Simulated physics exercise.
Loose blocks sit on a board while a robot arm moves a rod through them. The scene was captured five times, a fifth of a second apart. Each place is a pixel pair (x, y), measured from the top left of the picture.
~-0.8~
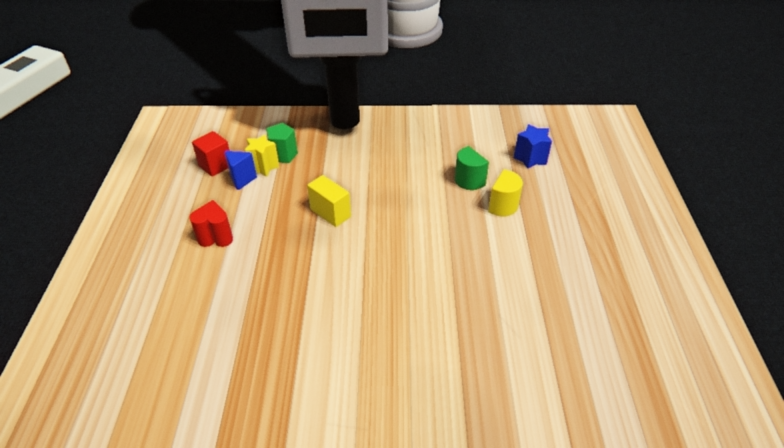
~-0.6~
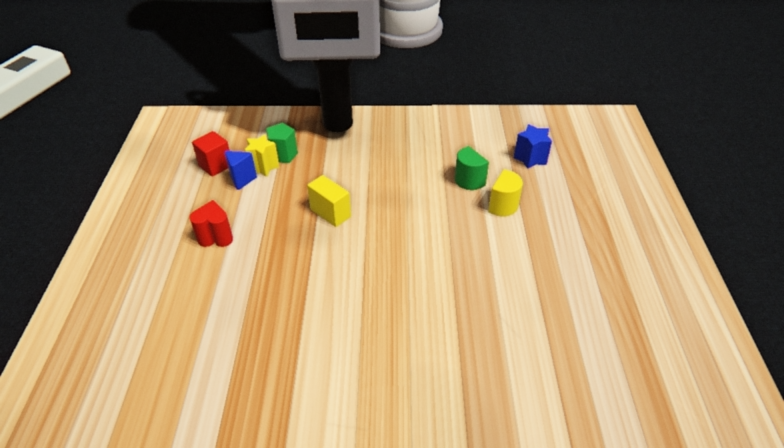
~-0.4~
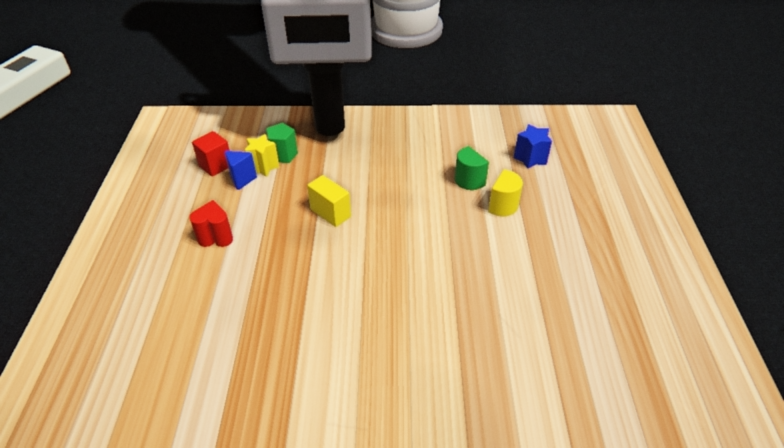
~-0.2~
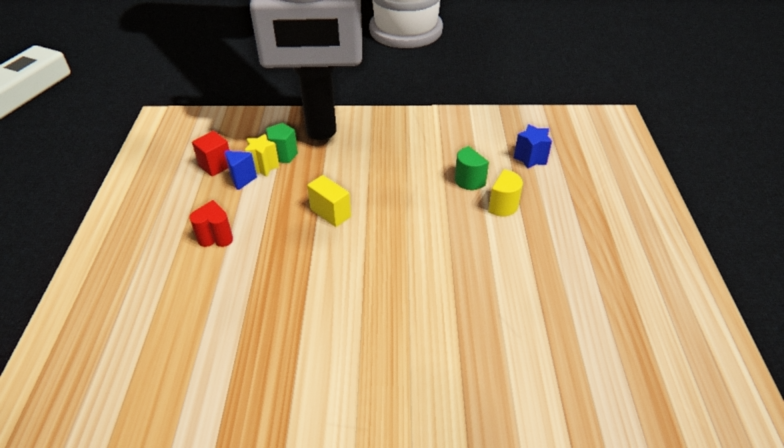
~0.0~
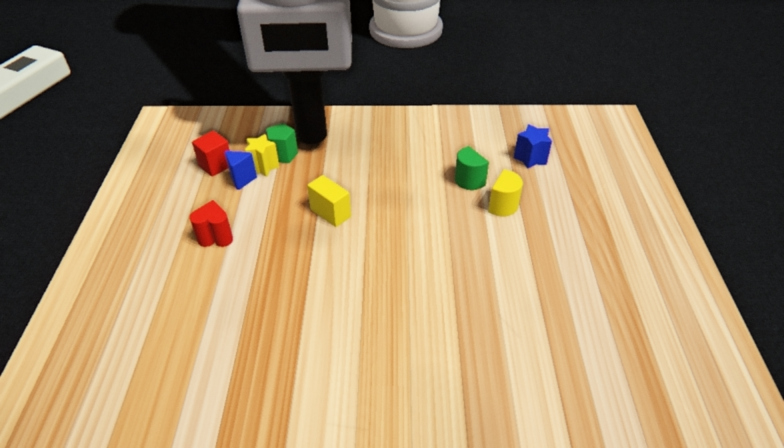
A robot arm's dark rod slid a short way left along the far edge of a wooden board, coming close to a green block, while all the colourful blocks stayed still.
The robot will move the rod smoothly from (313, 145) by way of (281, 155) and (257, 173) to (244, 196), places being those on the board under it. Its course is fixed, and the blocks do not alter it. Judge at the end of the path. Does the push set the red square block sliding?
The answer is yes.
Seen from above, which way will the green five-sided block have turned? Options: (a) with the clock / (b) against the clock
I choose a.
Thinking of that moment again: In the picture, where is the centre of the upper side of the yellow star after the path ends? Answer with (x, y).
The point I'd pick in the picture is (187, 167).
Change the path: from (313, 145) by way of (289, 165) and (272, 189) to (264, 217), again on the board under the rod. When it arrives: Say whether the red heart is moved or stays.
Right where it was.
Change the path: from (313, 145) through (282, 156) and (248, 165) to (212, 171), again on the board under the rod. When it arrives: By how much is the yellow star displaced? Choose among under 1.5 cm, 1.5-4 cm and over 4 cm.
Covers over 4 cm.
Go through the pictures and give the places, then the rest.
The first frame shows tip of the rod at (345, 121), middles of tops, red square block at (209, 141), blue triangle at (236, 156), yellow star at (259, 143), green five-sided block at (279, 131).
The second frame shows rod at (338, 124), nothing pushed.
The third frame shows rod at (330, 127), nothing pushed.
The fourth frame shows rod at (322, 131), nothing pushed.
The fifth frame shows rod at (312, 135), red square block at (209, 141), blue triangle at (236, 156), yellow star at (259, 143), green five-sided block at (279, 131).
What follows on the original path. One third of the way, rod at (279, 145); blue triangle at (221, 166), turned 25° anticlockwise; yellow star at (229, 151), turned 20° anticlockwise; green five-sided block at (249, 139), turned 15° clockwise.
Two thirds of the way, rod at (254, 163); red square block at (198, 142), turned 25° clockwise; blue triangle at (195, 184), turned 70° anticlockwise; yellow star at (194, 165), turned 25° anticlockwise; green five-sided block at (220, 153), turned 50° clockwise.
At the end, rod at (242, 187); red square block at (198, 142), turned 30° clockwise; blue triangle at (193, 185), turned 85° anticlockwise; yellow star at (187, 167), turned 30° anticlockwise; green five-sided block at (215, 155), turned 60° clockwise.
